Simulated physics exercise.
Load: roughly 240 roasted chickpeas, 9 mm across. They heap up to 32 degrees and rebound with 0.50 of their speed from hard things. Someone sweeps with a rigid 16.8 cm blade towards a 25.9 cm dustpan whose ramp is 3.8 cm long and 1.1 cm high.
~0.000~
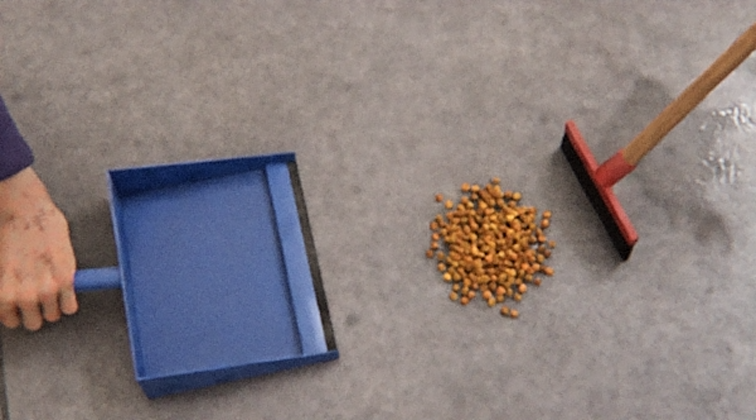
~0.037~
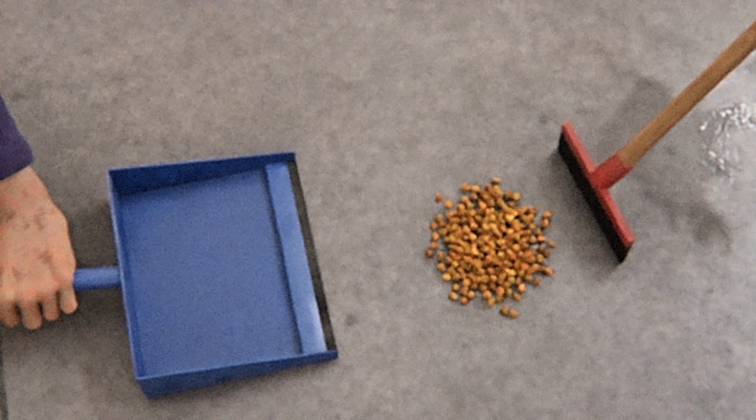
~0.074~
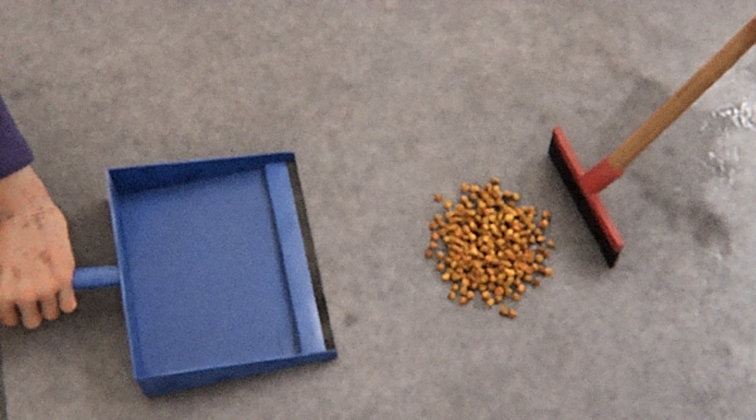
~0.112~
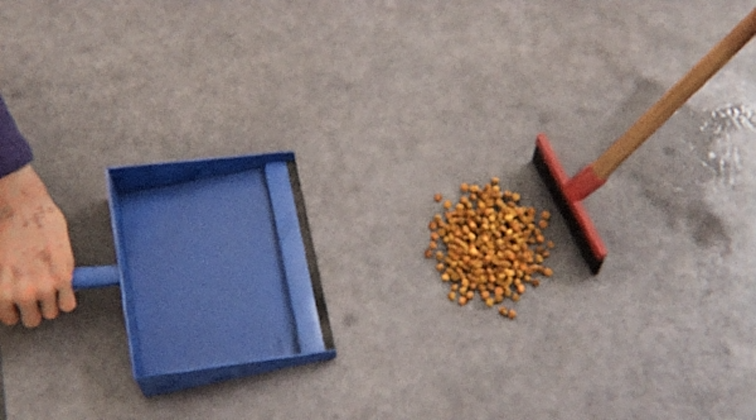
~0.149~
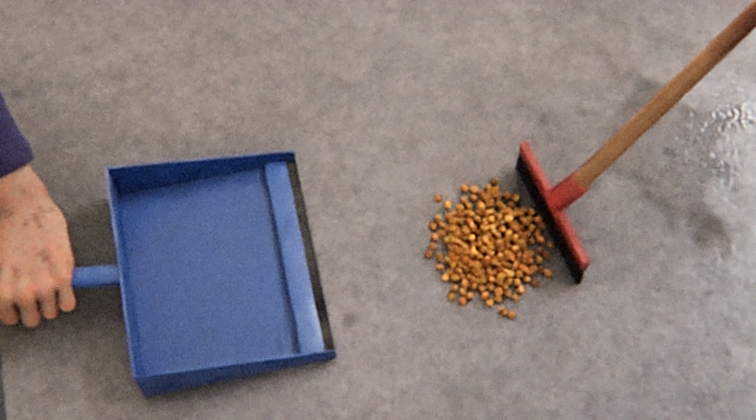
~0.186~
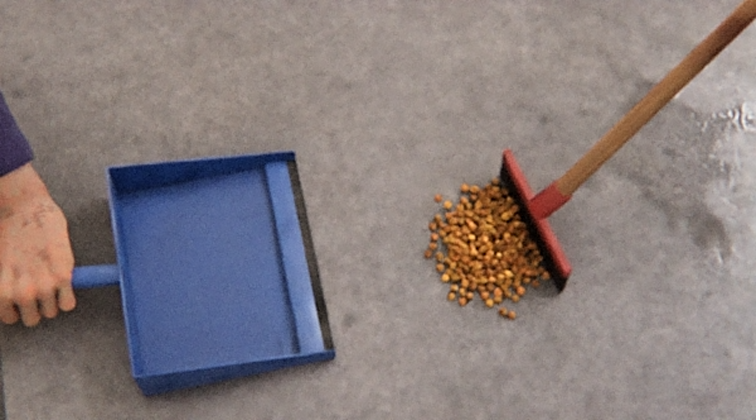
On a mottled grey floor, a hand at the left holds a blue dustpan still, facing a loose pile of small golden-brown pieces. A red-backed blade on a wooden handle slides leftward and slightly down from the right, reaches the pile's near side, and pushes into its right edge, pressing some pieces together.
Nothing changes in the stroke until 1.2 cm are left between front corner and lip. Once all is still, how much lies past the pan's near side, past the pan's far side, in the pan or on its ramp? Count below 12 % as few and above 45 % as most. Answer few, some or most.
Near side some, far side few, pan some.
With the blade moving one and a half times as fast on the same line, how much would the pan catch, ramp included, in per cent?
Then about 40 per cent.
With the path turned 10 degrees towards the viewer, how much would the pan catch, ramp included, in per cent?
Then about 20 per cent.
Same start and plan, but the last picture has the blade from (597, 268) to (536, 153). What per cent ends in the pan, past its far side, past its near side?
Pan 15, far 0, near 40.
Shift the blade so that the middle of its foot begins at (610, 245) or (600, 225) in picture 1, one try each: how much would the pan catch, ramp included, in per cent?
Some 20 and 30 per cent.
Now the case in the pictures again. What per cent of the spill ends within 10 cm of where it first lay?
Some 5 per cent.
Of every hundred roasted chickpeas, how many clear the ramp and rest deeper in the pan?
About 15 per cent.
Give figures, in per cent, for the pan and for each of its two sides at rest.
Near side 25, far side 0, pan 40.
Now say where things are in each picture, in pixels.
In the first frame, blade from (632, 240) to (569, 128), moved 0.0 cm, 0 of the pieces shifted so far; middle of the pieces at (488, 245); pan at (209, 278).
In the second frame, blade from (629, 242) to (566, 129), moved 0.4 cm, 0 of the pieces shifted so far; middle of the pieces at (488, 245).
In the third frame, blade from (618, 247) to (556, 134), moved 1.7 cm, 0 of the pieces shifted so far; middle of the pieces at (487, 245).
In the fourth frame, blade from (602, 255) to (540, 141), moved 3.9 cm, 0 of the pieces shifted so far; middle of the pieces at (487, 245).
In the fifth frame, blade from (584, 264) to (524, 149), moved 6.2 cm, 1 of the pieces shifted so far; middle of the pieces at (487, 245).
In the sixth frame, blade from (566, 272) to (507, 157), moved 8.5 cm, 56 of the pieces shifted so far; middle of the pieces at (485, 246); pan at (207, 276). Its pace works out near 0.62 m/s, heading 14 degrees towards the viewer's side.
Then, at 0.38 s, middle of the blade 14 cm from the lip; 0 % over the lip, far side 0 %, near side 10 %.
After 0.51 s, middle of the blade 6 cm from the lip; 0 % over the lip, far side 0 %, near side 20 %.
After 0.77 s, middle of the blade 3 cm from the lip; 40 % over the lip, far side 0 %, near side 25 %.
In the end, at 1.1 s, near side 25 %, far side 0 %, pan 40 %, in front of the lip or behind the blade 35 %.
